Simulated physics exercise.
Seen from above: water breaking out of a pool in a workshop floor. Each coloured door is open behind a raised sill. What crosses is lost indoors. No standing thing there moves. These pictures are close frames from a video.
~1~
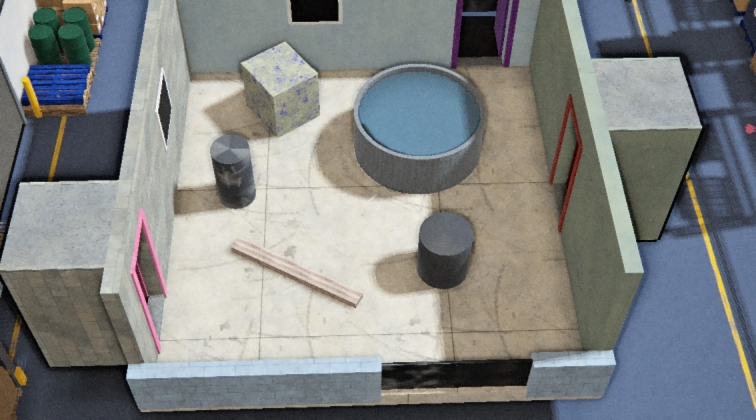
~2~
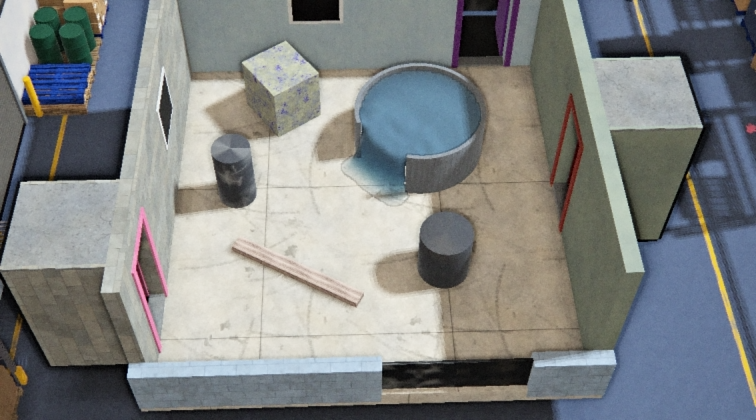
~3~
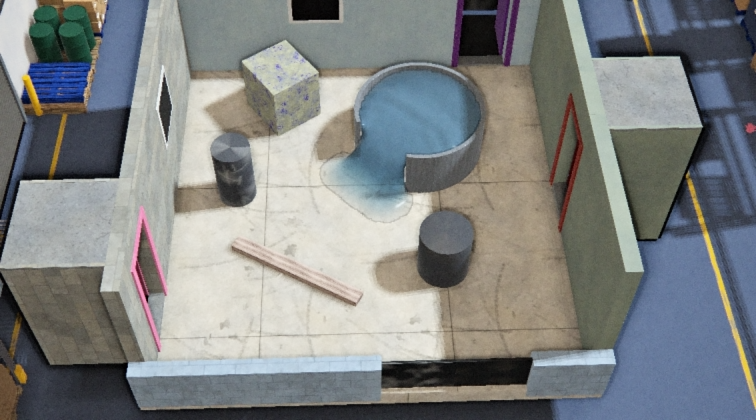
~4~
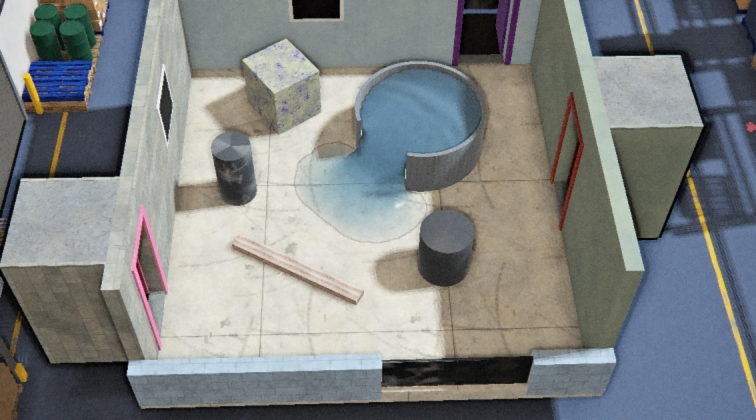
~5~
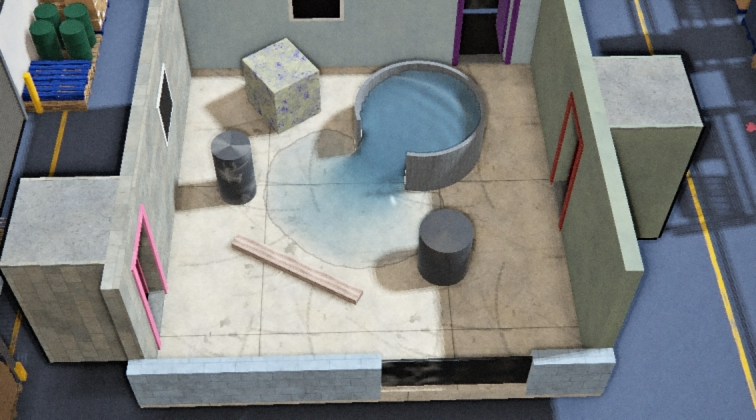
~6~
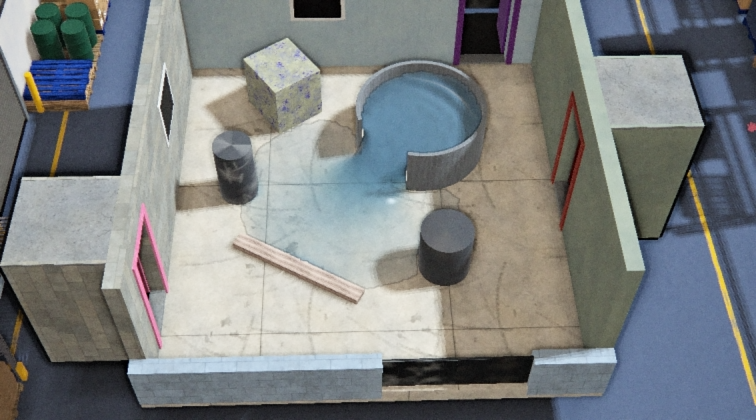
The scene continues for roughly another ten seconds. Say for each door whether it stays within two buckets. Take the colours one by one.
One by one: The red door receives no more than two buckets; the pink door receives more than two buckets; the purple door receives no more than two buckets.
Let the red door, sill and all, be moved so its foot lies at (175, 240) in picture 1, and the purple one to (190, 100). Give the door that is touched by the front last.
The purple door.
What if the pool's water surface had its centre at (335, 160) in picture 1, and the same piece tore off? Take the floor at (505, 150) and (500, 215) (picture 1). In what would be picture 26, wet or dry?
In the order asked: Unreached, then unreached.
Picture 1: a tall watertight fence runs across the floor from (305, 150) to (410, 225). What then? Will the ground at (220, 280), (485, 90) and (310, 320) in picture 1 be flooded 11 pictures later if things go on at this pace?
Lab note - spot 1 parched, spot 2 parched, spot 3 parched.
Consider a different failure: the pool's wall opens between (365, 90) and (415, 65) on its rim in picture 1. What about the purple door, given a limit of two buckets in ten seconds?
Note: Purple door admits more.
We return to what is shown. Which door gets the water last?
Observed: The door marked purple.
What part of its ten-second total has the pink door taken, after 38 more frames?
Roughly 100 percent.
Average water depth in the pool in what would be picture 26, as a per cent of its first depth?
32 per cent or thereabouts.
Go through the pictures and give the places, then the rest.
The round tank at (419, 113) is whole and still, in the first picture.
Water pours out at (378, 167) and has run to (347, 164), in the second picture.
The front is at (390, 218), out from the gap at (377, 168), in the third picture.
The front is at (300, 188), out from the gap at (378, 167), in the fourth picture.
Water pours out at (378, 167) and has run to (274, 216), in the fifth picture.
Water pours out at (379, 166) and has run to (256, 241), in the sixth picture.
A moment on, water covers 40 % of the floor; the red door not reached, the pink door wet at the sill, nothing in, the purple door not reached.
Next, water covers 50 % of the floor; the red door not reached, the pink door under two buckets in, the purple door not reached.
Then, water covers 60 % of the floor; the red door not reached, the pink door over two buckets in, the purple door not reached.
Later, water covers 75 % of the floor; the red door wet at the sill, nothing in, the pink door over two buckets in, the purple door not reached.
In the end, water covers 95 % of the floor; the red door wet at the sill, nothing in, the pink door over two buckets in, the purple door under two buckets in.
